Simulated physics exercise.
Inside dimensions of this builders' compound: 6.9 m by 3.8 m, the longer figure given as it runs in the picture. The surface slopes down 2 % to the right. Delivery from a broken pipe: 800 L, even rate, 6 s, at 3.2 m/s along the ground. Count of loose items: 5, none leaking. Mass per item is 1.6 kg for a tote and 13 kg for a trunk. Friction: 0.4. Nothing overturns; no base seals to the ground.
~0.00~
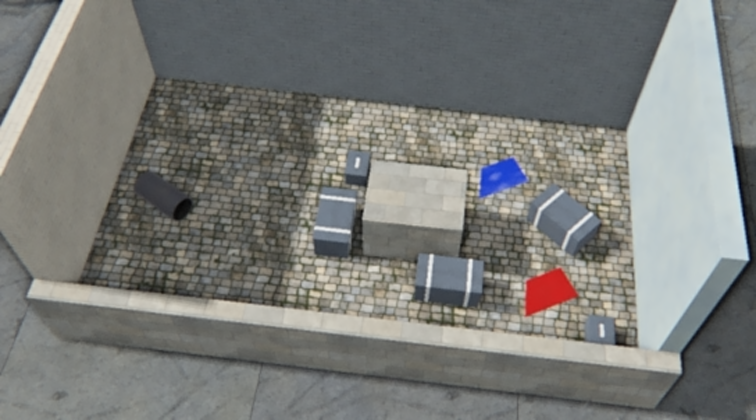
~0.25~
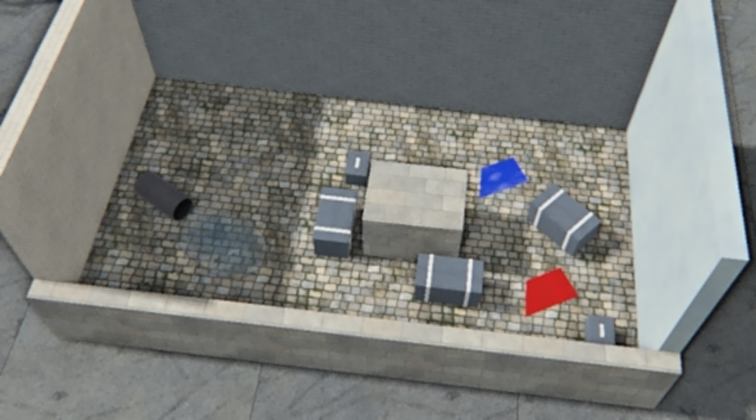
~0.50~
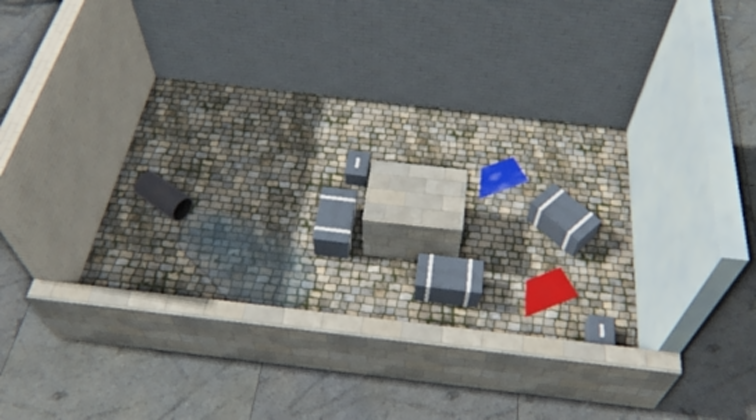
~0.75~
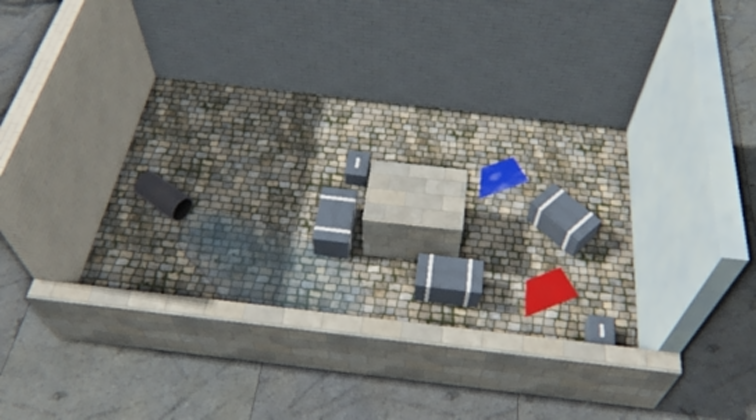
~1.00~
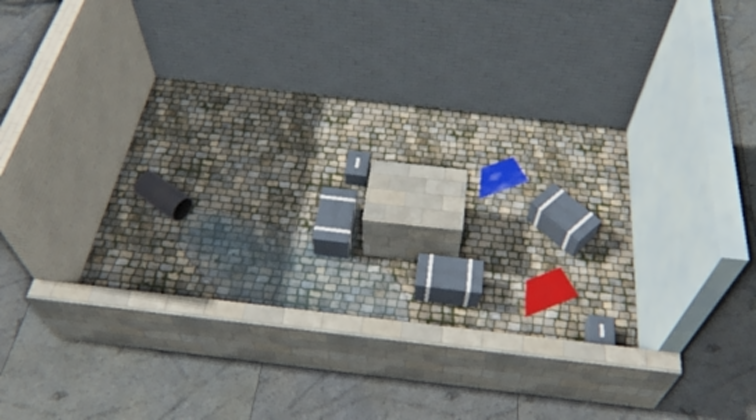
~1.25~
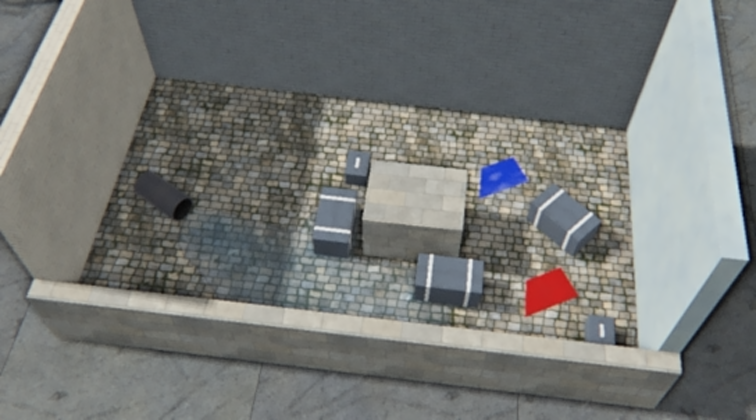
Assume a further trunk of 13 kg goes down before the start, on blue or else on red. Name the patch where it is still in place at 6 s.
Blue.
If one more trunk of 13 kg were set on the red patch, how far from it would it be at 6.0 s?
I'd put it near 250 cm.
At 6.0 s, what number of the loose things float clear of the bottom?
At that instant the tally stands at 1.
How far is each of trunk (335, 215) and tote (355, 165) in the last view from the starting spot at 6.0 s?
First 0 cm, then 0 cm.
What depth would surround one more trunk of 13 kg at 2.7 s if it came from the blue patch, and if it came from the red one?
Depth in order asked: 0 cm, then 2 cm.
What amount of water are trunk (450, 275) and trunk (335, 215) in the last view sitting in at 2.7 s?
Close to 3 and 2 centimetres.
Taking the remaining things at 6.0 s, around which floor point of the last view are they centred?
(454, 201).
After 1.8 s on blue it would be 0 cm off in 0 cm of water; on red it would be 0 cm off in 0 cm of water.
After 2.7 s on blue it would be 0 cm off in 0 cm of water; on red it would be 6 cm off in 2 cm of water.
After 4.2 s on blue it would be 0 cm off in 0 cm of water; on red it would be 93 cm off in 7 cm of water.
After 6.0 s on blue it would be 0 cm off in 1 cm of water; on red it would be 235 cm off in 8 cm of water.
